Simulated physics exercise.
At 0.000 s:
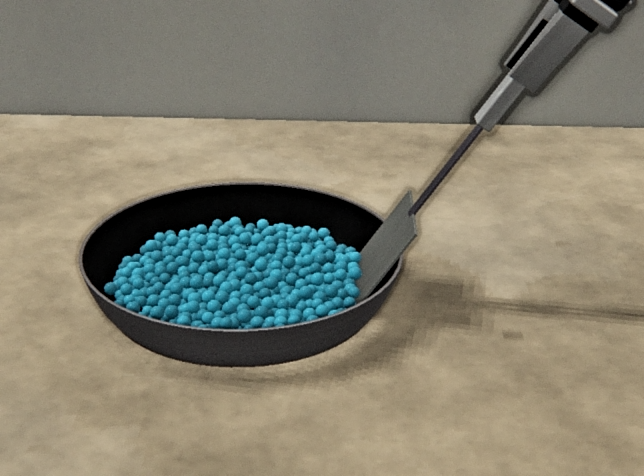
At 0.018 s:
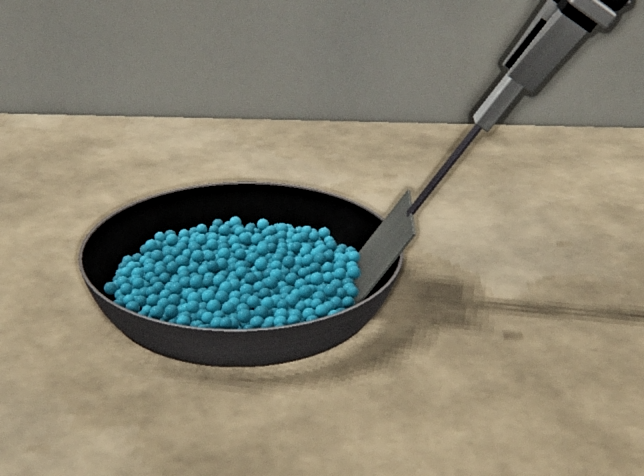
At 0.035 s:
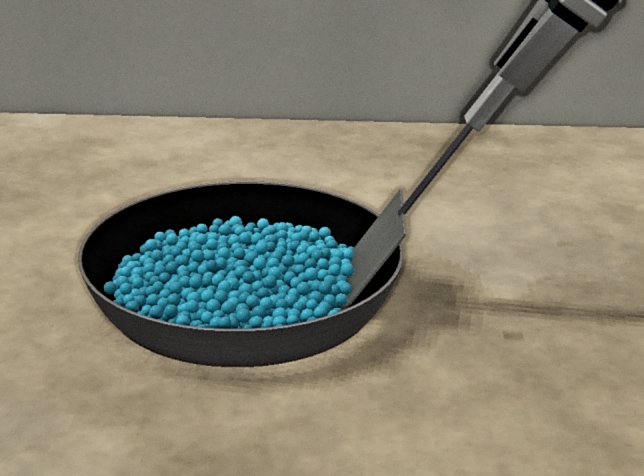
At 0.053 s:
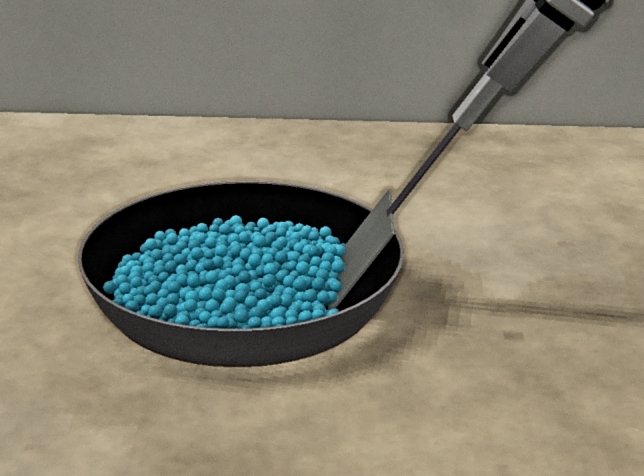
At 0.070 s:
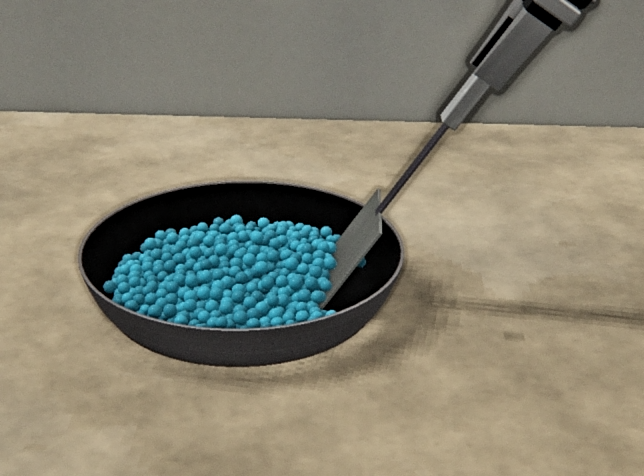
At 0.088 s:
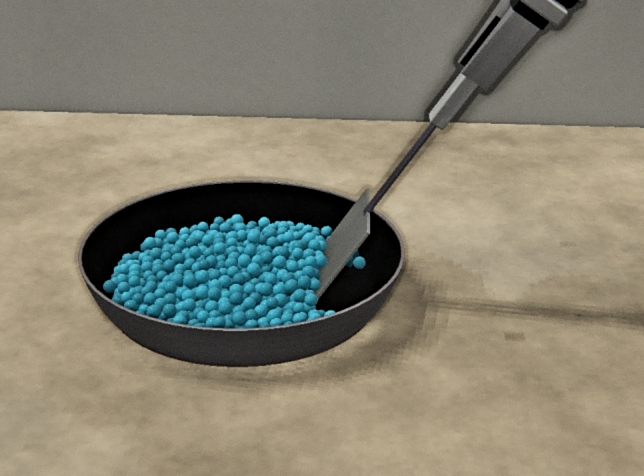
A turner slides left through the frying pan, pushing slightly into the heap of blue beads.
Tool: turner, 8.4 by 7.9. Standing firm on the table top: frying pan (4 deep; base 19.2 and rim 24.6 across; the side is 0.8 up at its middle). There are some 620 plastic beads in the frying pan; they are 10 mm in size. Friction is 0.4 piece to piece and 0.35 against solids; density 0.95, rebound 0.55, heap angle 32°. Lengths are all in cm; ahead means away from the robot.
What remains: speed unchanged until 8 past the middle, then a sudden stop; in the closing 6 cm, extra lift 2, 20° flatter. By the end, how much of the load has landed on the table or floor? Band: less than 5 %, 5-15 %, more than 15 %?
Less than 5 %.
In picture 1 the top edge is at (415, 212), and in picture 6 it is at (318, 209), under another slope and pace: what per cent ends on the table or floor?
Some 15 percent ends up on the table or floor.
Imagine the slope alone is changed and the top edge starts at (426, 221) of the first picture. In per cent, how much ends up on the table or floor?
Some 0 per cent.
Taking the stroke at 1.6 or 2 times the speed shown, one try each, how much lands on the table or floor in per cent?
Try one about 5 %, try two about 10 %.
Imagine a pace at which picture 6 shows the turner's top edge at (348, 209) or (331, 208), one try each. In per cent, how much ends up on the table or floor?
Respectively, some 5 and 10 per cent.
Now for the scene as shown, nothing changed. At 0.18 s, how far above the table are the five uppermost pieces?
Height: Some 4 cm.
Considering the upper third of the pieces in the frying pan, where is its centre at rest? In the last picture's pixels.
The middle lies somewhere around (137, 253).
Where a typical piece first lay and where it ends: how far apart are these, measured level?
I'd guess close to 3 centimetres.
By 0.18 s, sloping 57°, highest piece 4 above the table; 624 in the frying pan.
By 0.27 s, sloping 48°, highest piece 5 above the table; 624 in the frying pan.
By 0.52 s, sloping 37°, highest piece 5 above the table; 614 in the frying pan, 9 on the table or floor, 1 on the blade or in flight.
By 1.57 s, sloping 37°, highest piece 5 above the table; 614 in the frying pan, 10 on the table or floor.
Final count, 614 in the frying pan, 10 on the table or floor. That is 2 % on the table or floor.
